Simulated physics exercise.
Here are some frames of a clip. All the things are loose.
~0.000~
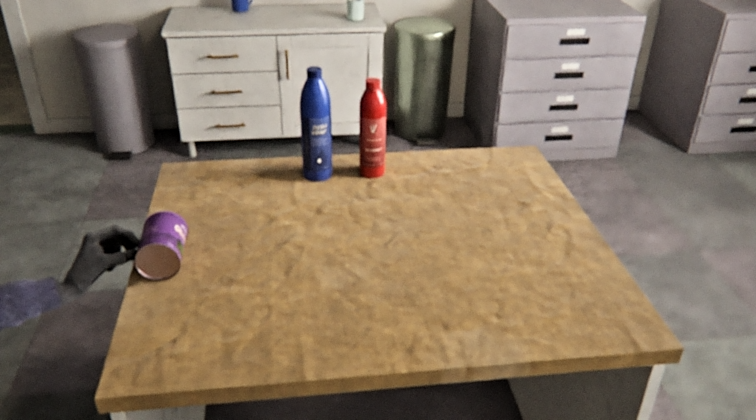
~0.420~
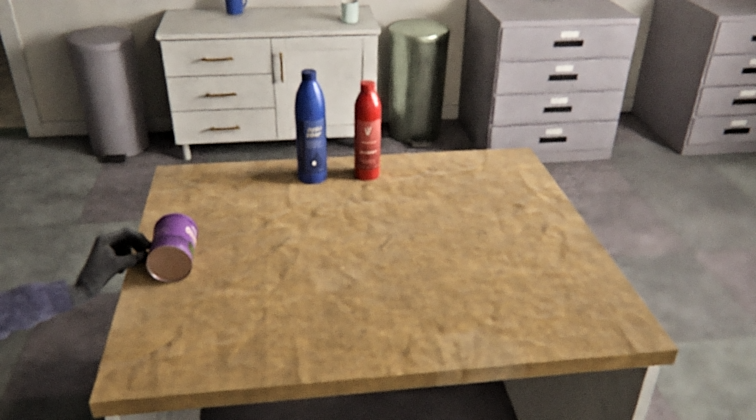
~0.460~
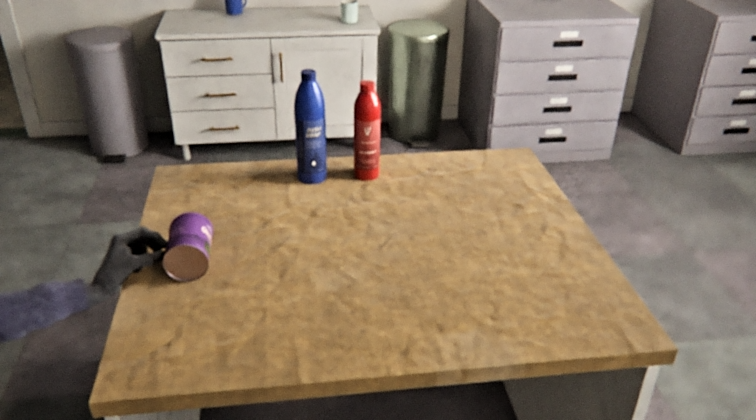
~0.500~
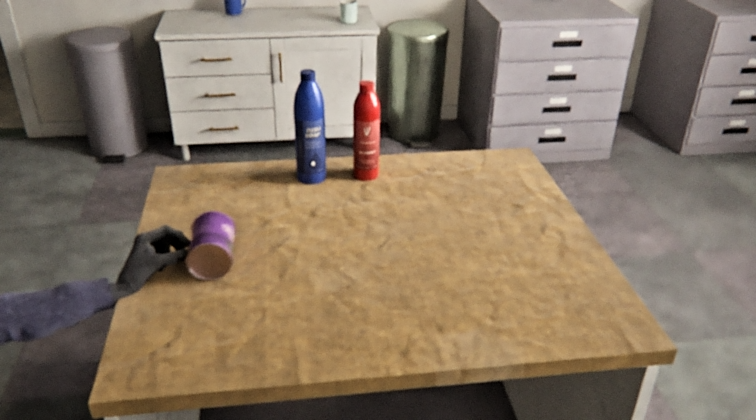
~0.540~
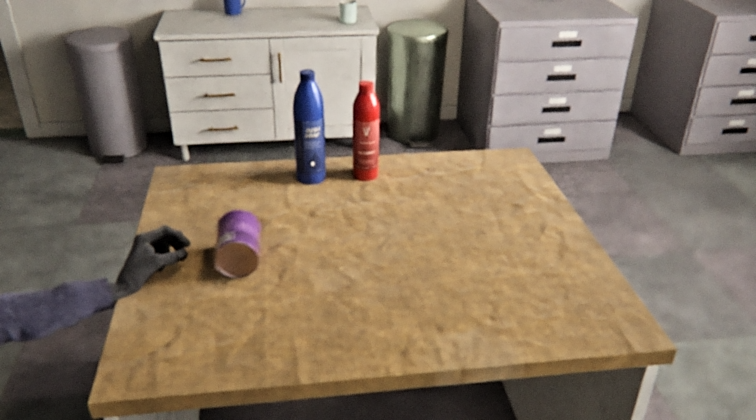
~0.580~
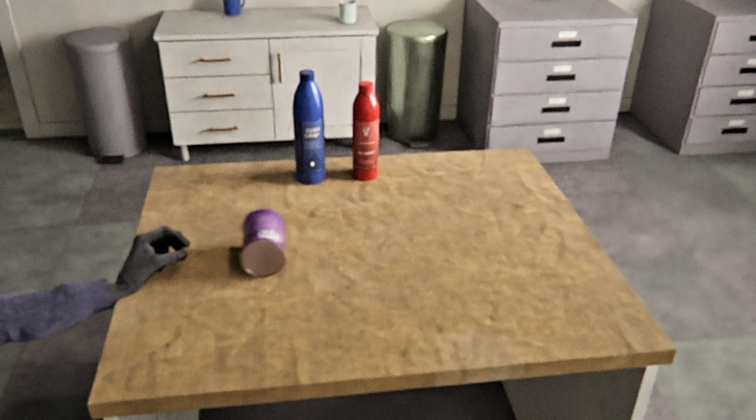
A purple tin lying on its side near the left edge of a tan tabletop moves right with a gloved hand beside it. The hand then stays back while the tin rolls farther right across the surface, as a blue bottle and a red bottle stand still at the back.
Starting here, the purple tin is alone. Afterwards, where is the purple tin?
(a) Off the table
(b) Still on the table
a, off the table.
After 0.98 s, purple tin shifted well along near (493, 227).
After 1.38 s, purple tin now off the table.
In the end (1.8 s), off the table, purple tin.
